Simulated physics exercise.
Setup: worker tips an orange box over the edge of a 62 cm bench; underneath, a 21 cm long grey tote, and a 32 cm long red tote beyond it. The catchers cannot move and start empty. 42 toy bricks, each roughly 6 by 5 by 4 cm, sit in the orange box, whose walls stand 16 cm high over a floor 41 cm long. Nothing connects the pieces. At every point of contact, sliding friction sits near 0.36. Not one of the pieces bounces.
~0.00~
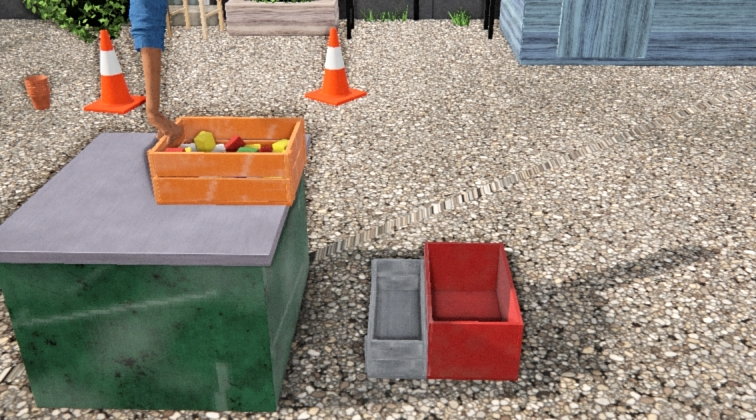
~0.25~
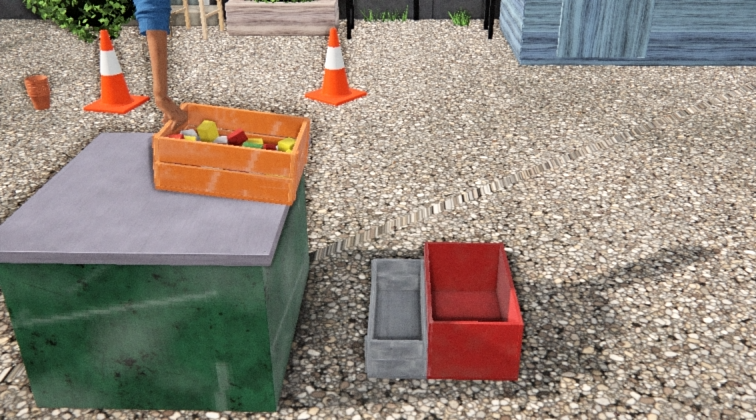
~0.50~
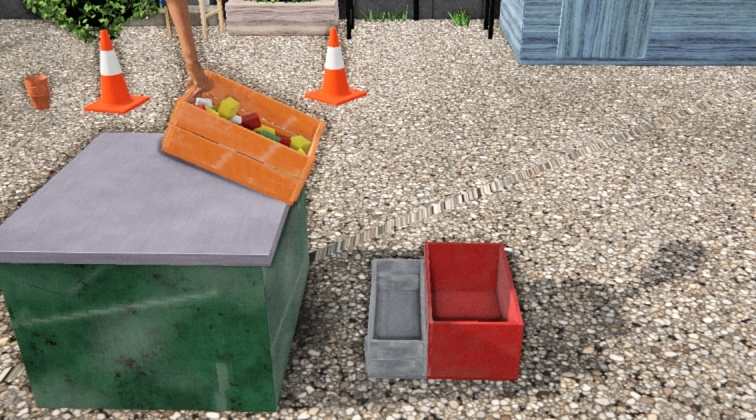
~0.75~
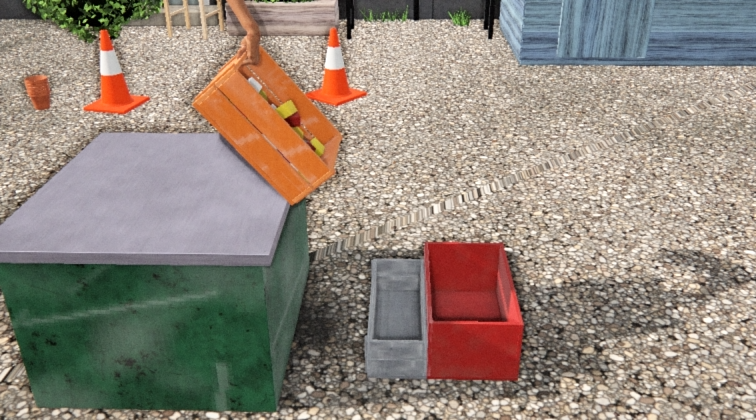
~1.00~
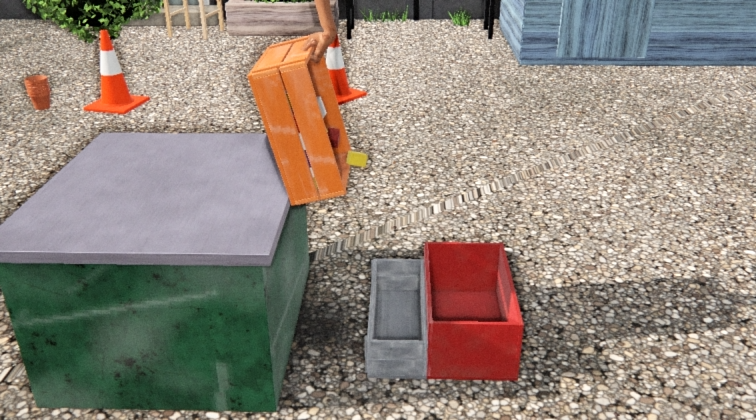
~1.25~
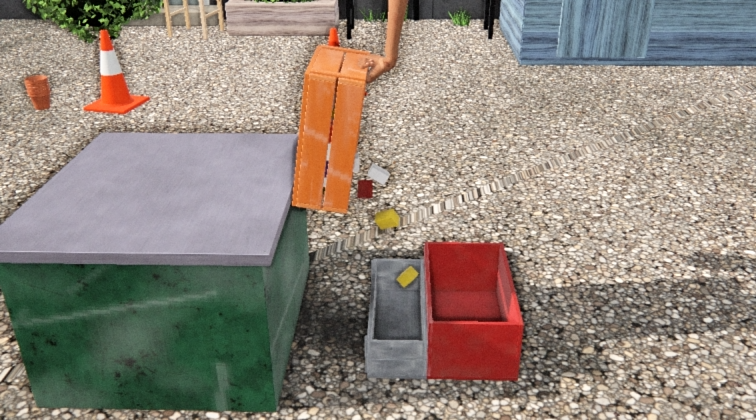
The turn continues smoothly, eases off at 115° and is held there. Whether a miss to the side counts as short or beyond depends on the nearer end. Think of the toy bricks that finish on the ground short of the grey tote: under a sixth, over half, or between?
The share on the ground short of the grey tote comes out below one sixth.
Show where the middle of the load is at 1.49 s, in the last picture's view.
Look near pixel (348, 168).
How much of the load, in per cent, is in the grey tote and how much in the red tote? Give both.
Around 95 % in the first place and around 5 % in the second.
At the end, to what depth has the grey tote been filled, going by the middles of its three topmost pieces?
13 cm or so.
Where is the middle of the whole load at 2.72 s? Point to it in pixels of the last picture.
The middle lies close to (401, 317).
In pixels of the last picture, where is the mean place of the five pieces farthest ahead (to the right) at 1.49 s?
Around (399, 300) in pixels.
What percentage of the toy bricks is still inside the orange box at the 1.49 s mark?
80 %.
After 1.49 s, tilt 112°; 33 still in the orange box, 4 in the grey tote and 5 in the air.
After 1.78 s, tilt 115°; 13 still in the orange box, 17 in the grey tote, 3 in the red tote and 9 in the air.
After 2.19 s, tilt 115°; 33 in the grey tote, 3 in the red tote and 6 in the air.
Outcome (at 2.72 s), 39 in the grey tote and 3 in the red tote. Asked share, 0 of 42, 0 per cent.
